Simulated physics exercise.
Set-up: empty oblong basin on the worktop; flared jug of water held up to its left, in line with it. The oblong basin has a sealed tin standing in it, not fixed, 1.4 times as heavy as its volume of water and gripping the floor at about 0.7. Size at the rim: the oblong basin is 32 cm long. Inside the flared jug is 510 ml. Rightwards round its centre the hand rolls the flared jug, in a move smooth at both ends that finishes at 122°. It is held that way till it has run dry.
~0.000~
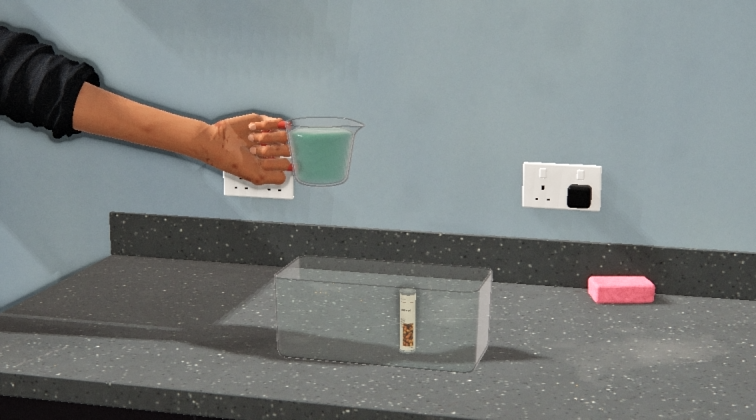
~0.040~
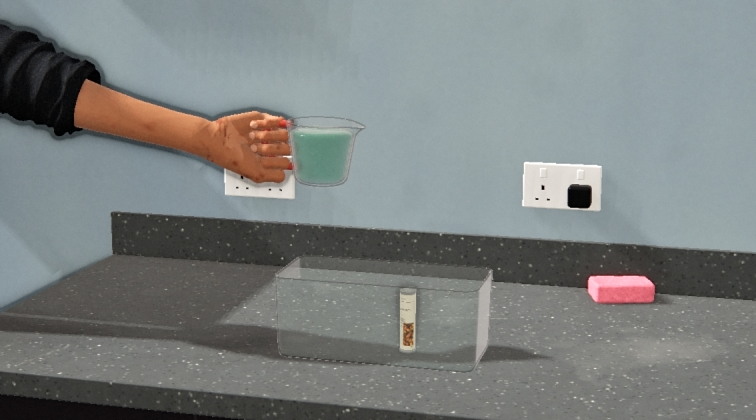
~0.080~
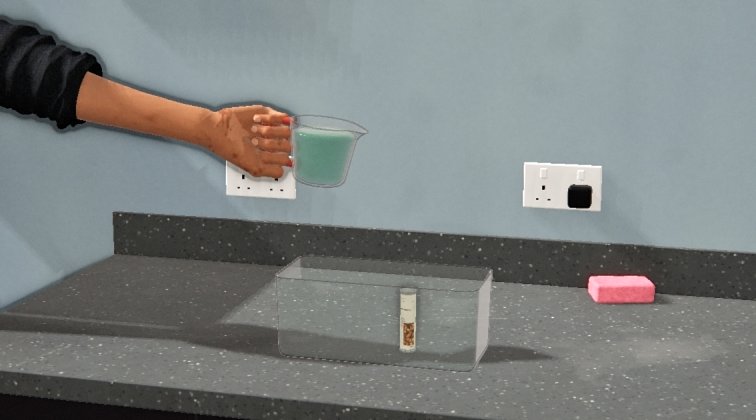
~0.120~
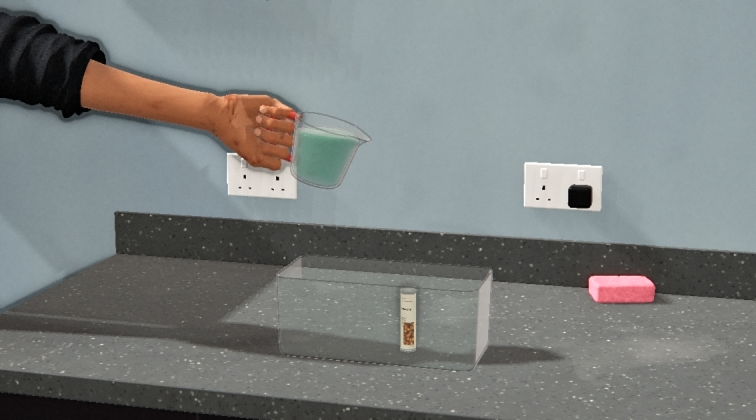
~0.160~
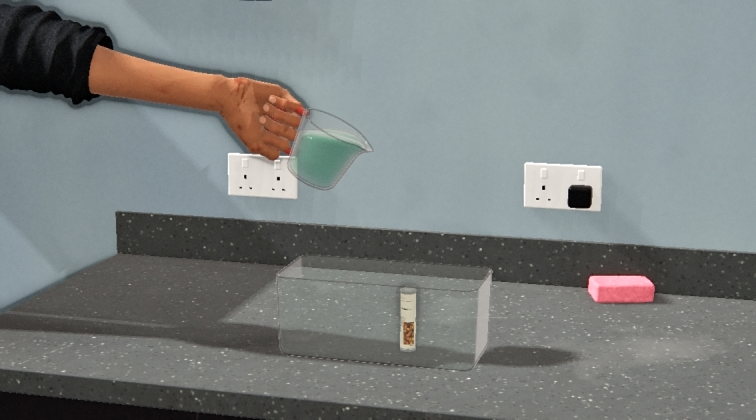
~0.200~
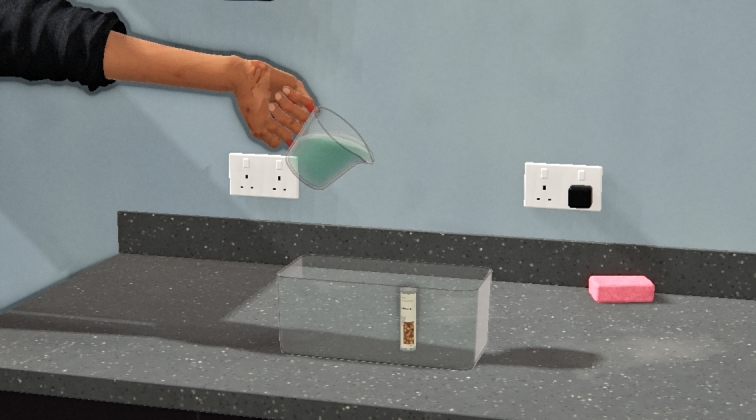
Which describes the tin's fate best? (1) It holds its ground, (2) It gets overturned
It gets overturned.
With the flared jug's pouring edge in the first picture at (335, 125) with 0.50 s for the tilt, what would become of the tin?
Then it stays on its base.
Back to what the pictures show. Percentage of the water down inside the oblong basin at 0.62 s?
About 94 per cent.
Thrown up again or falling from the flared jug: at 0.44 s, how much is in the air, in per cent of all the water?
Near 48 per cent of it all.
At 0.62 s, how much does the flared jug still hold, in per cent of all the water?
About 0 per cent.
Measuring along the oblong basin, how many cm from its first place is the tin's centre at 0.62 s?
Near 2 cm of travel.
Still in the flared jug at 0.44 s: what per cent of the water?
I'd put it near 20 percent.
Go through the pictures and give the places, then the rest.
The first frame shows tilt 0°; pouring edge (365, 125); surface from (292, 129) to (355, 132); the oblong basin's rim runs from (287, 267) to (485, 282); the tin's top is at (408, 294).
The second frame shows tilt 2°; pouring edge (366, 127); surface from (293, 129) to (355, 133).
The third frame shows tilt 8°; pouring edge (369, 132); surface from (295, 128) to (357, 135).
The fourth frame shows tilt 17°; pouring edge (372, 140); surface from (300, 128) to (361, 138).
The fifth frame shows tilt 28°; pouring edge (373, 151); surface from (299, 135) to (366, 142).
The sixth frame shows tilt 42°; pouring edge (373, 164); surface from (296, 144) to (366, 151); 3 per cent is over the edge.
After 0.44 s the tilt is 118° and 21 per cent is still to pour; the tin stands where it began.
After 0.62 s the tilt is 122° and 0 per cent is still to pour; the tin leans 11°.
After 0.80 s the tilt is 122° and 0 per cent is still to pour; the tin lies on its side.
After 1.00 s the tilt is 122° and 0 per cent is still to pour; the tin lies on its side.
In the end the tin lies on its side.
